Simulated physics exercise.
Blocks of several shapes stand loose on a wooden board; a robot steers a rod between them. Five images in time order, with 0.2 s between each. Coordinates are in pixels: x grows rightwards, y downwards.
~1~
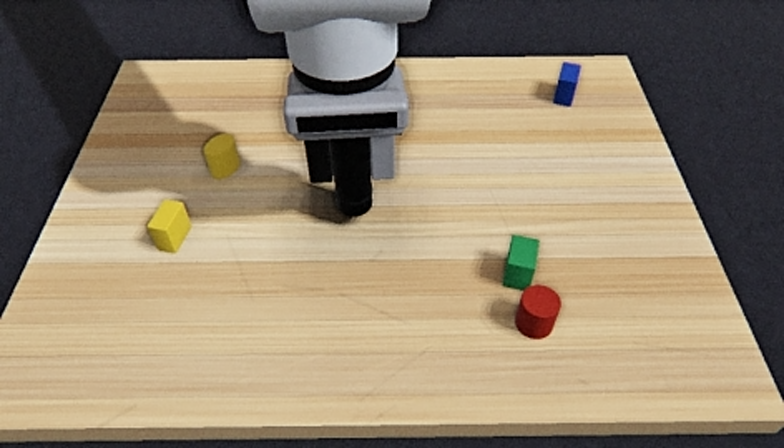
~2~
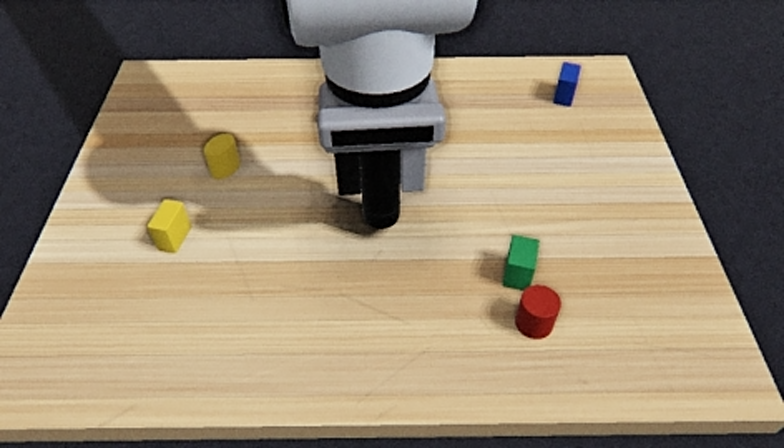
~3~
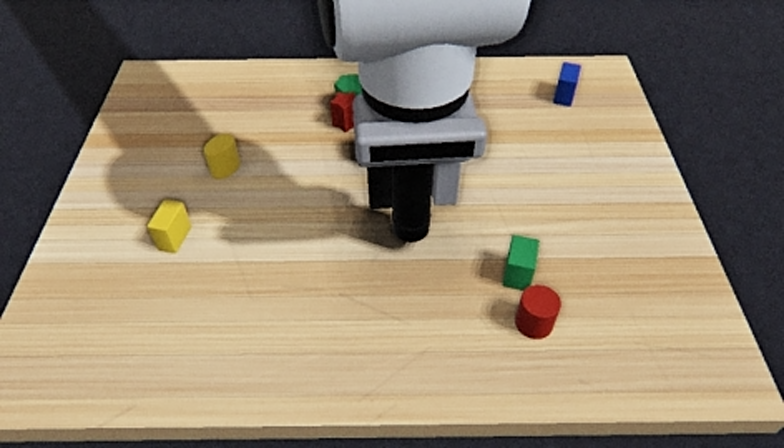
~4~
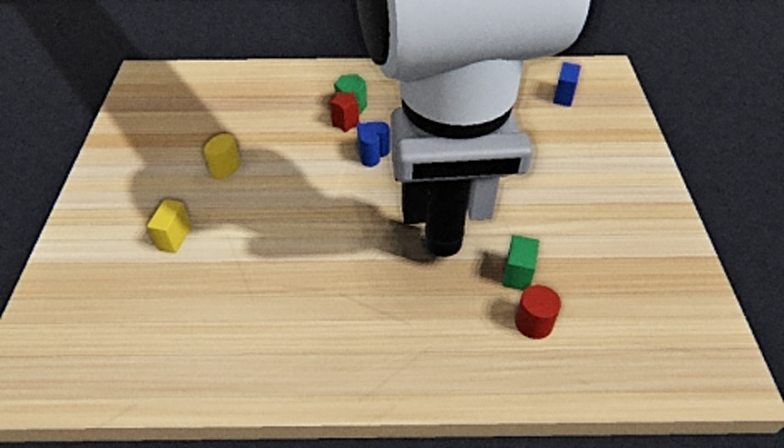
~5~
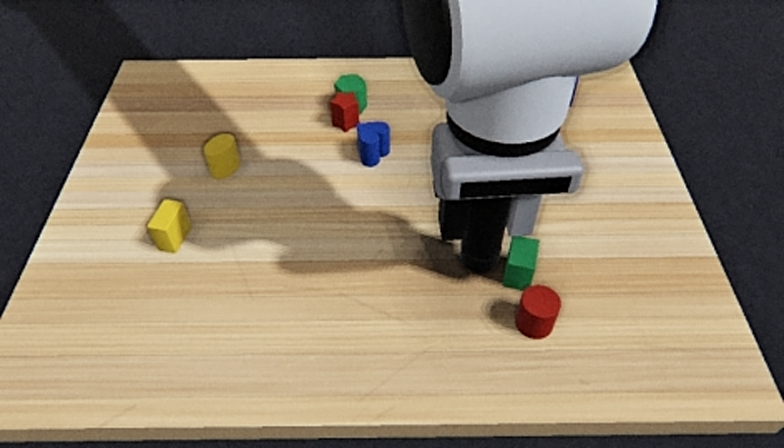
A robot arm with a black rod slides across a light wooden board on a dark surface, seen from a high, fixed view. Yellow blocks sit at left, a green block and a red round one at lower right, and a blue one at upper right. The rod moves right and nearer, up beside the still green block, uncovering green, red and blue blocks behind it.
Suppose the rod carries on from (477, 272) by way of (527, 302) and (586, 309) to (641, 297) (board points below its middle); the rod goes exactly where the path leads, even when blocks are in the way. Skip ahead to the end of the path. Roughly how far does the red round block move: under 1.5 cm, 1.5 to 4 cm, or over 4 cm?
It shifts 1.5 to 4 cm.
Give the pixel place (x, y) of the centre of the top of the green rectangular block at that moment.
If I read the scene right, the answer is (553, 258).
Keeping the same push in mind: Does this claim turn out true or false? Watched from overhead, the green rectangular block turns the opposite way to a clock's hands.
True
One third of the way, rod at (531, 289); green rectangular block at (548, 255), turned 70° anticlockwise; red round block at (554, 311).
Two thirds of the way, rod at (594, 296); green rectangular block at (553, 258), turned 100° anticlockwise; red round block at (572, 322).
At the end, rod at (648, 284); green rectangular block at (553, 258), turned 100° anticlockwise; red round block at (572, 322).
